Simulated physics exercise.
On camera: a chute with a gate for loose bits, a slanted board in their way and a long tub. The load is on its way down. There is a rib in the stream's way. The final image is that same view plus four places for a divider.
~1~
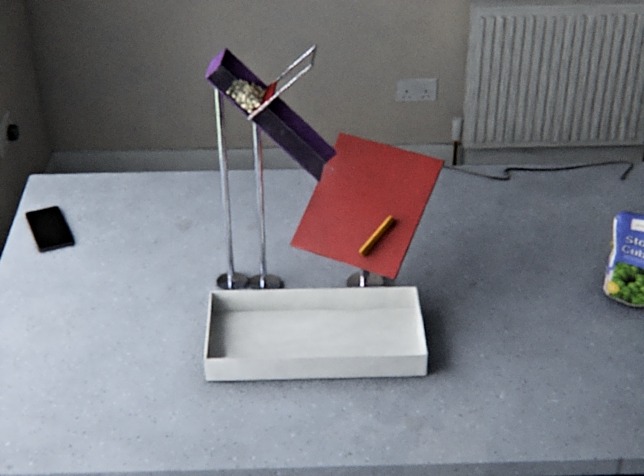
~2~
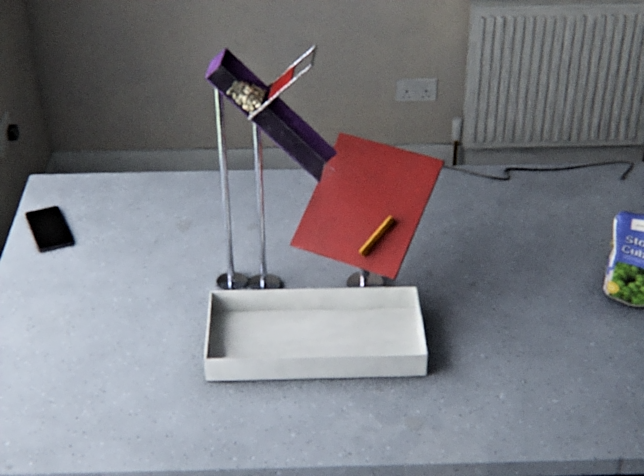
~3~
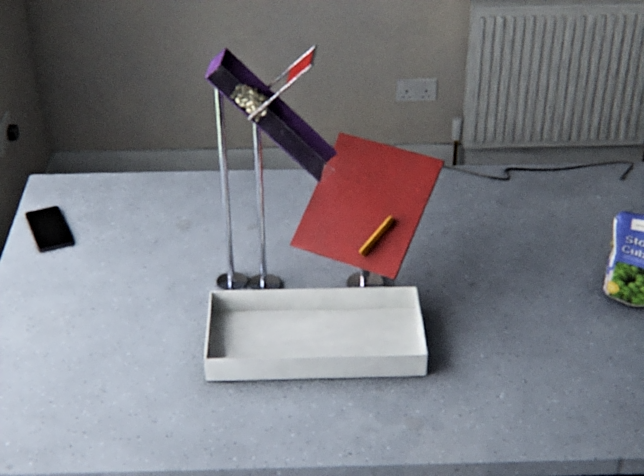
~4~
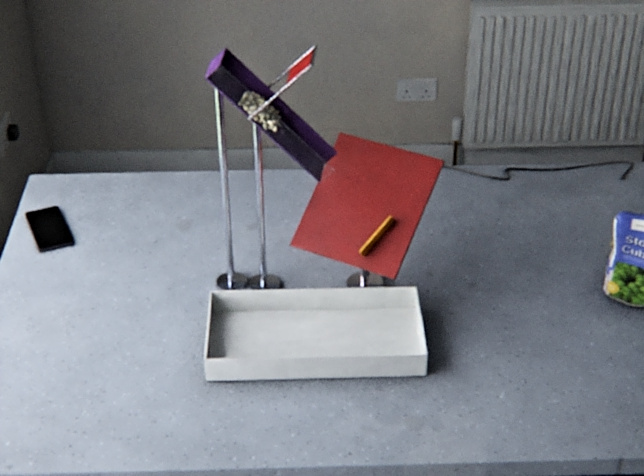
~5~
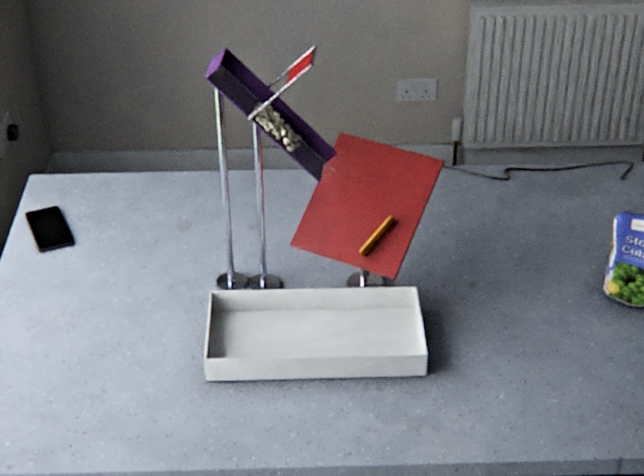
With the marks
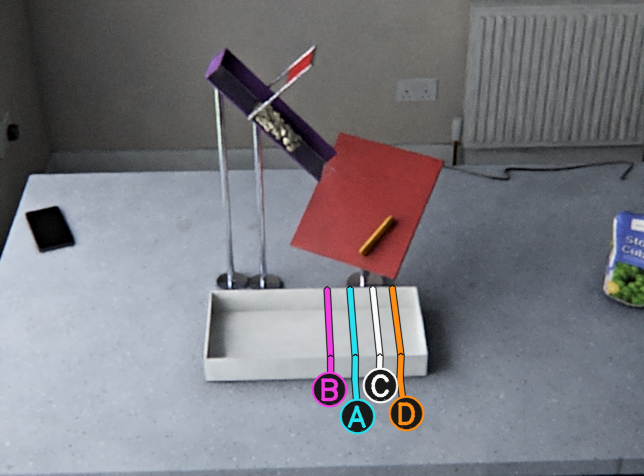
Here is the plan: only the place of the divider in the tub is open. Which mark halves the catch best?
Best: B.
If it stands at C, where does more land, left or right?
Left.
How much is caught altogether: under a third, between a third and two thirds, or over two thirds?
It is over two thirds.
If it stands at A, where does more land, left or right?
The left side.
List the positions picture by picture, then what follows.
In the first frame, load behind the gate at (247, 95), white beans; lip of the chute at (322, 173), sloping fairly steeply.
In the second frame, middle of the board at (366, 203), tilted fairly steeply; middle of its low edge at (341, 261); of its high edge at (391, 146).
In the third frame, front corners of the tub at (205, 359) and (427, 354), empty; front of the load at (265, 107).
In the fourth frame, middle of the load at (260, 110); its front at (278, 122), about a third of the way to the lip; rib from (391, 216) to (360, 252).
In the fifth frame, middle of the load at (273, 123); its front at (297, 145), about two thirds of the way to the lip.
On the marked copy, line A crosses the front rim at (355, 356); line B crosses the front rim at (330, 356); line C crosses the front rim at (379, 355); line D crosses the front rim at (400, 355).
With A, of what is caught, nearly all on the left of the divider, a stray few on the right.
With B, of what is caught, about a quarter on the left of the divider, most on the right.
With C, of what is caught, nearly all on the left of the divider, a stray few on the right.
With D, of what is caught, nearly all on the left of the divider, a stray few on the right.
